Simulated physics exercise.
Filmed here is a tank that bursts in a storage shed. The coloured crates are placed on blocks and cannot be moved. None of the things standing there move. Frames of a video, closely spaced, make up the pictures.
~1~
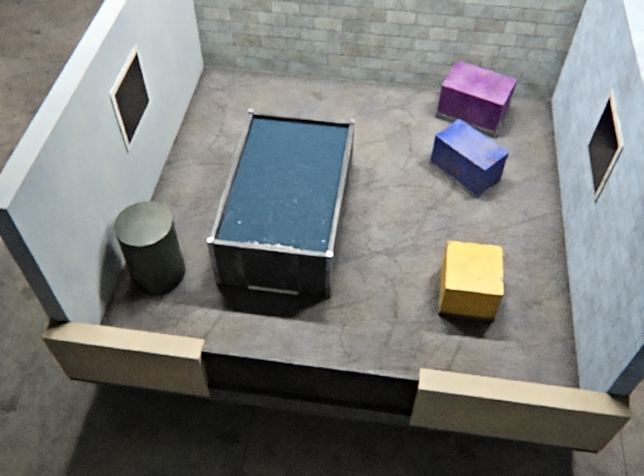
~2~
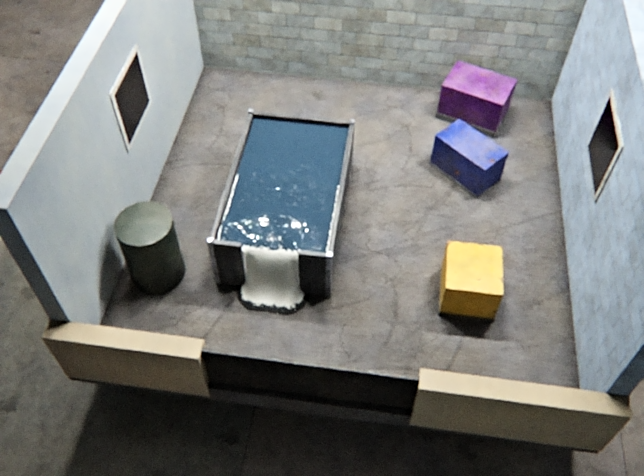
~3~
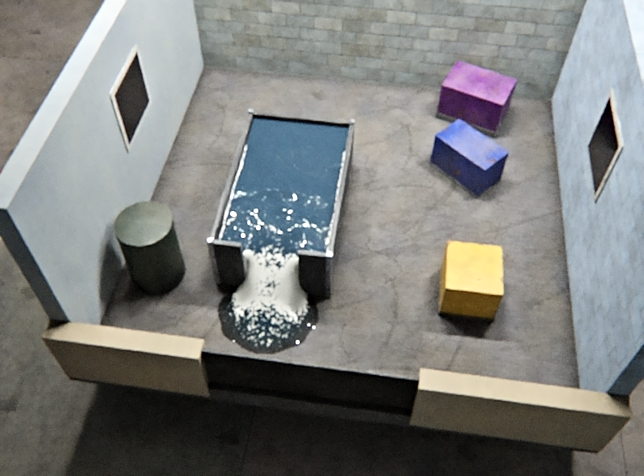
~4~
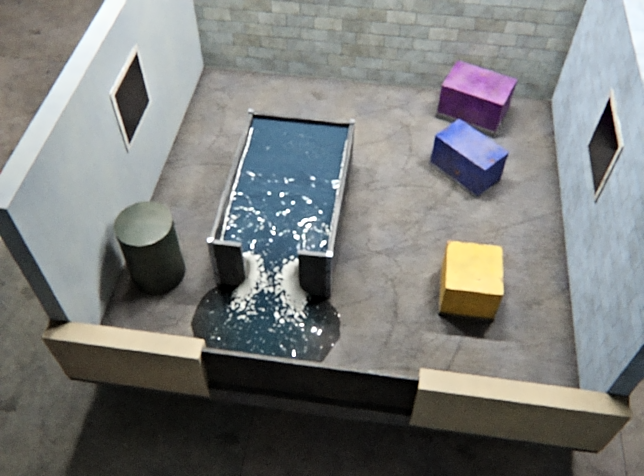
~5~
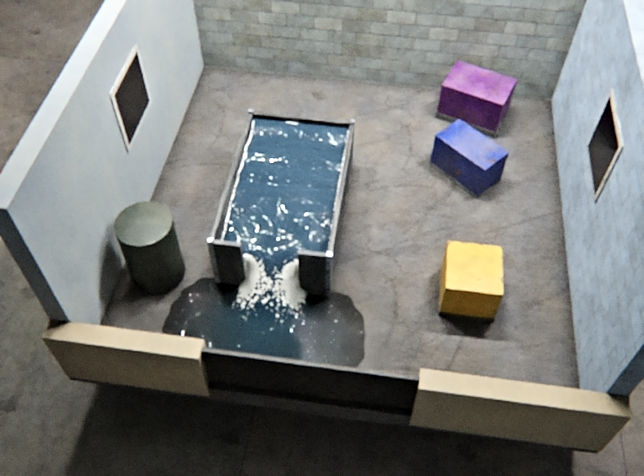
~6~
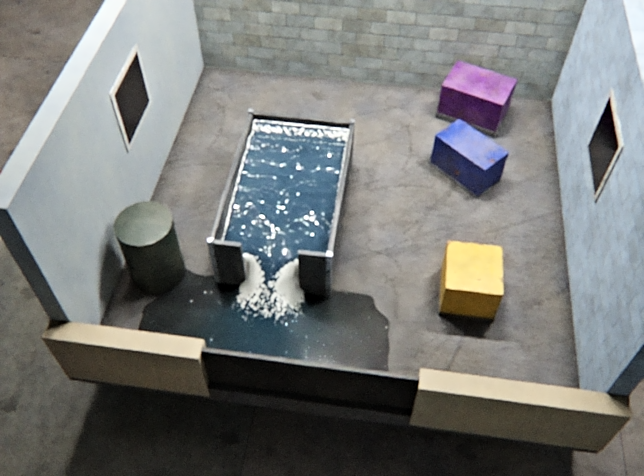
To begin with, an open tank of still water stands in a walled room with a dark cylinder and purple, blue and yellow blocks. Water then pours through a gap in its near end, splashing white, and a dark puddle spreads across the floor toward the viewer and out to both sides.
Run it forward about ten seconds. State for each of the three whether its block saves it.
The blue crate is going to get water on it; the purple crate is going to get water on it; the yellow crate is going to get water on it.
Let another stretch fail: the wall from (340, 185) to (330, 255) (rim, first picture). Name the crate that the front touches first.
That would be the one in yellow.
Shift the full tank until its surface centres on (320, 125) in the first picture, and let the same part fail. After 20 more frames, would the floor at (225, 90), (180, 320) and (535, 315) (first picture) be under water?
As listed: Free of water, covered, awash.
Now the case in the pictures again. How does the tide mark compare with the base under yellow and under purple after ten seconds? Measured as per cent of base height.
The first comes to 240 per cent and the second to 150 per cent.
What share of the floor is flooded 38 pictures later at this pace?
Around 90 percent, give or take.
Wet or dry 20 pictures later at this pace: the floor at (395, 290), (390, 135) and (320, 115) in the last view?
First inundated, second spared, third spared.
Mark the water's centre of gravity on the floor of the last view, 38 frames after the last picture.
The centre of mass sits at about (330, 239).
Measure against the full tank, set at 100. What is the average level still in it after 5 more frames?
Near 70 in a hundred.
A moment on, water covers 20 % of the floor; the blue crate not reached, the purple crate not reached, the yellow crate not reached.
Next, water covers 30 % of the floor; the blue crate not reached, the purple crate not reached, the yellow crate water round its plinth.
Then, water covers 60 % of the floor; the blue crate water round its plinth, the purple crate not reached, the yellow crate water round its plinth.
Later, water covers 90 % of the floor; the blue crate water round its plinth, the purple crate water round its plinth, the yellow crate water round its plinth.
In the end, water covers 100 % of the floor; the blue crate was topped, the purple crate was topped, the yellow crate was topped.
